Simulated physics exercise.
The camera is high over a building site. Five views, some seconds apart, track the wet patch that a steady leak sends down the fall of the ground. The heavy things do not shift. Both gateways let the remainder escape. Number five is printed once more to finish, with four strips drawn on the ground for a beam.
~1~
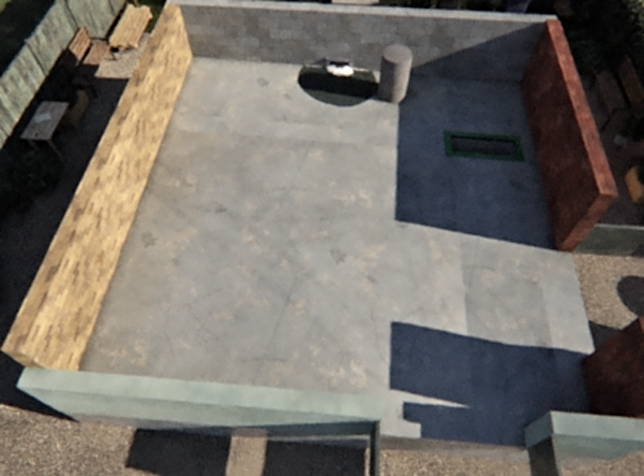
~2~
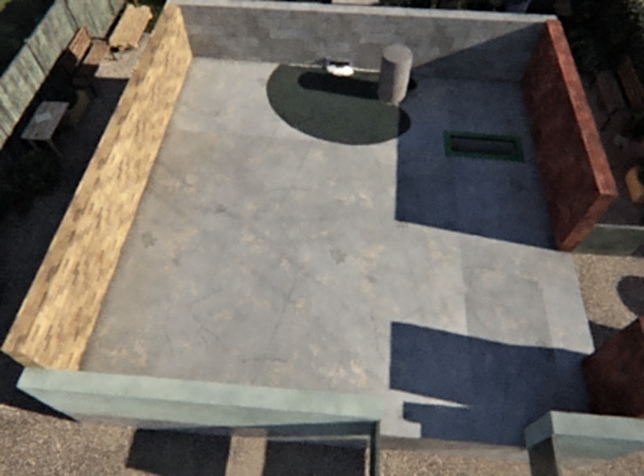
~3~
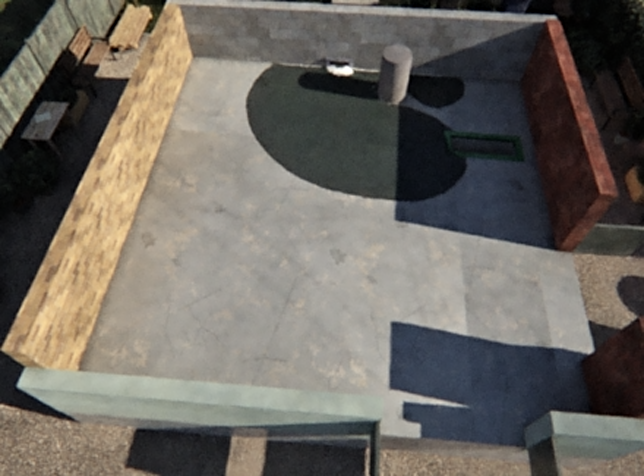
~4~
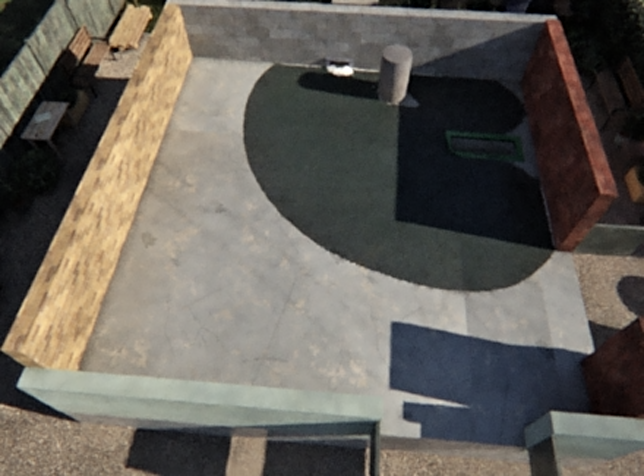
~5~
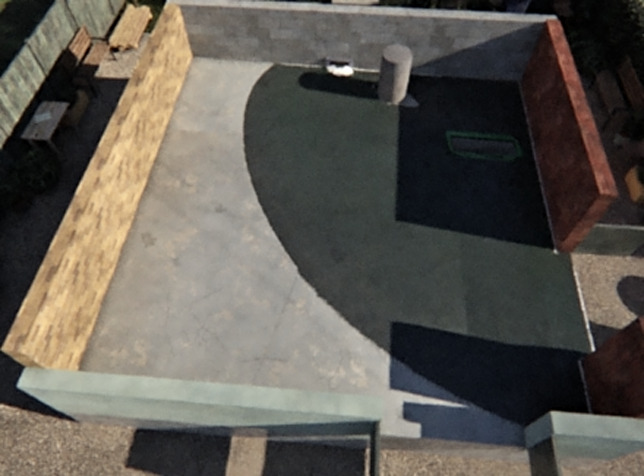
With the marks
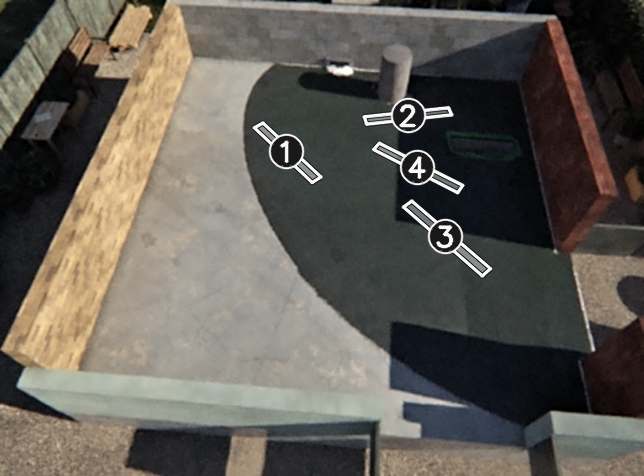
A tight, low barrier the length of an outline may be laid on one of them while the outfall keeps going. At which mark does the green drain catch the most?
Go for 4.
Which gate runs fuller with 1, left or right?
The right one.
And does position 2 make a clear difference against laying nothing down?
No, it changes little.
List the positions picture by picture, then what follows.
Outfall at (339, 64); green drain at (483, 146); open gate at (450, 422); open gate at (568, 302); water covers 3 % of the ground and shows as far out as (359, 100); green drain still dry.
Water covers 10 % of the ground and shows as far out as (376, 139); green drain still dry.
Water covers 23 % of the ground and shows as far out as (417, 195); green drain still dry.
Water covers 43 % of the ground and shows as far out as (534, 265); green drain taking water.
Water covers 58 % of the ground and shows as far out as (581, 377); green drain taking water.
On the marked copy, 1 from (258, 125) to (316, 179); 2 from (365, 120) to (450, 111); 3 from (407, 204) to (486, 272); 4 from (376, 146) to (460, 189).
If 1 is chosen, about 13 % of the stream runs into the green drain, about 87 % out by the gates.
If 2 is chosen, about 12 % of the stream runs into the green drain, about 88 % out by the gates.
If 3 is chosen, about 12 % of the stream runs into the green drain, about 88 % out by the gates.
If 4 is chosen, about 19 % of the stream runs into the green drain, about 81 % out by the gates.
